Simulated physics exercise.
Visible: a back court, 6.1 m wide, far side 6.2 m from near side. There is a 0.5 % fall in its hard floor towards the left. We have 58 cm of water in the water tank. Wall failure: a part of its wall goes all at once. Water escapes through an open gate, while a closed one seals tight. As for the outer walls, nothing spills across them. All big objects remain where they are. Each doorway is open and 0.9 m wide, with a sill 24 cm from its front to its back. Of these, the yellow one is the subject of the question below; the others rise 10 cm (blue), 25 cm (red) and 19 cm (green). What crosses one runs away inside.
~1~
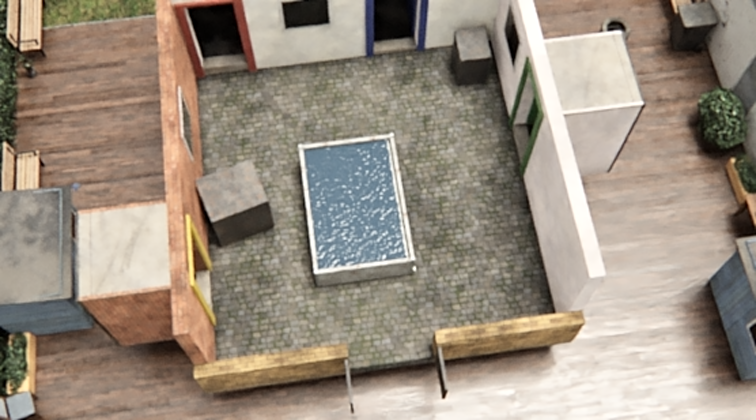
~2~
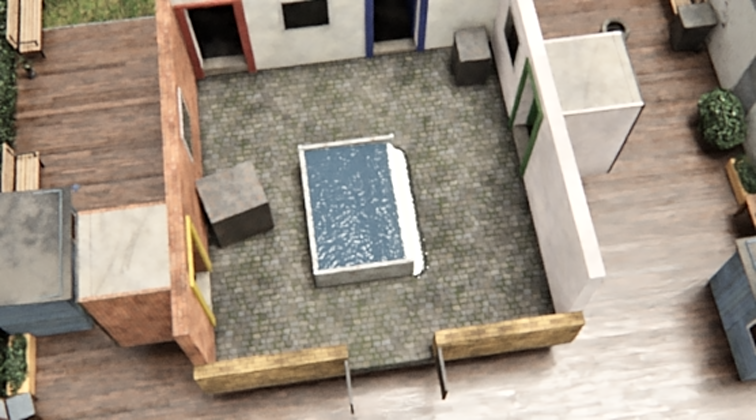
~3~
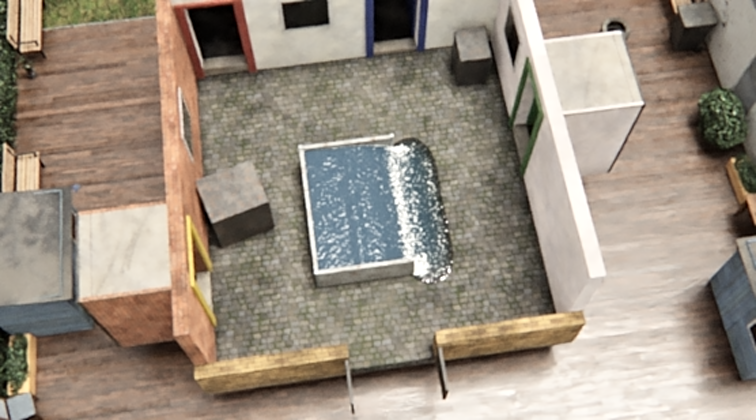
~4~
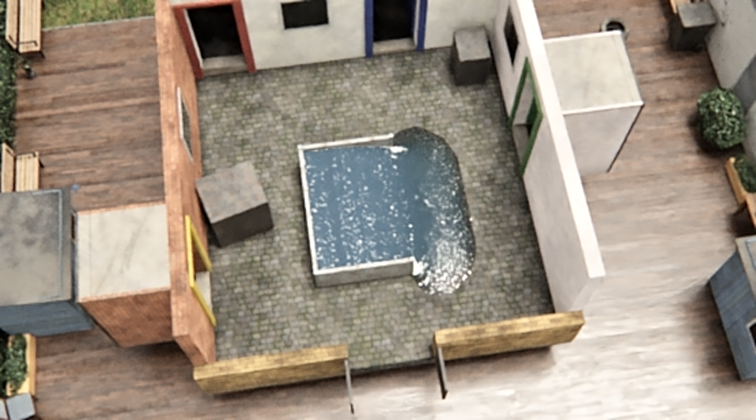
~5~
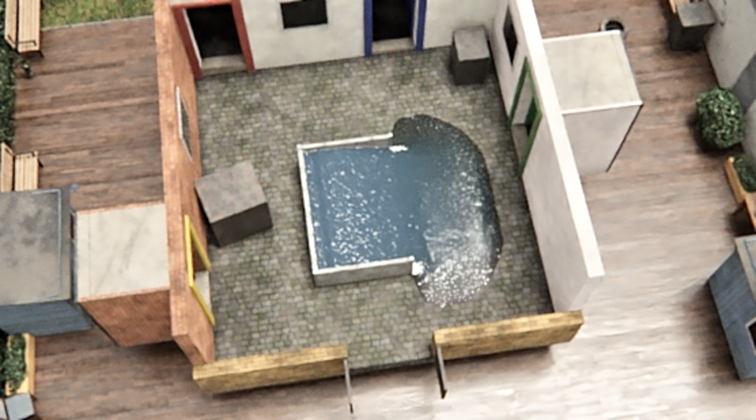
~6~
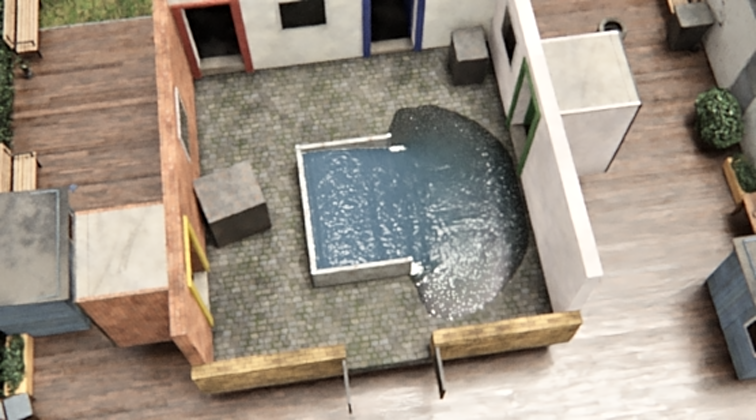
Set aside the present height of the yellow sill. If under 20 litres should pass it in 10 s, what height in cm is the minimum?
The minimum is around 8 cm.
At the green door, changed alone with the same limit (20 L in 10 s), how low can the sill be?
Green door, minimum about 25 cm.
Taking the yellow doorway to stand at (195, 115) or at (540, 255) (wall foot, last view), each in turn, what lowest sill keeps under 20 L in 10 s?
You'd want roughly 10.0 cm there first, then roughly 22 cm.
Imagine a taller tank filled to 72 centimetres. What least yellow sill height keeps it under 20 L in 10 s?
In that case, roughly 11.0 cm.
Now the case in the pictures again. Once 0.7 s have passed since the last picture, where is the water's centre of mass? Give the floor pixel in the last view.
The water is centred around (408, 210) in the last picture's pixels.
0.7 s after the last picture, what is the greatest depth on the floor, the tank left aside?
I'd put it near 38 cm.
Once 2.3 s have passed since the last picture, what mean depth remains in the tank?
The mean depth is roughly 11 cm.
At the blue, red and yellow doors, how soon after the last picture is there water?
Arrival: Blue 2.2 s, red 3.8 s, yellow 4.0 s.
Then, 0.7 s after the last picture water covers 35 % of the floor, deepest (38 cm) near (519, 200); it has not reached the yellow door.
Then, 2.3 s after the last picture water covers 40 % of the floor, deepest (32 cm) near (482, 44); it has not reached the yellow door.
Then, 9.3 s after the last picture water covers 95 % of the floor, deepest (14 cm) near (295, 170); 9 cm at the yellow door, 14 litres in over its 9 cm sill.
At the yellow door as built, the water peaked near 13 cm, 4.3 s after the last picture.
With a sill of 6.5 cm, 41 litres would have come in within the 10 s; with 10 cm, 8 litres. So under 20 litres takes about 8 cm.
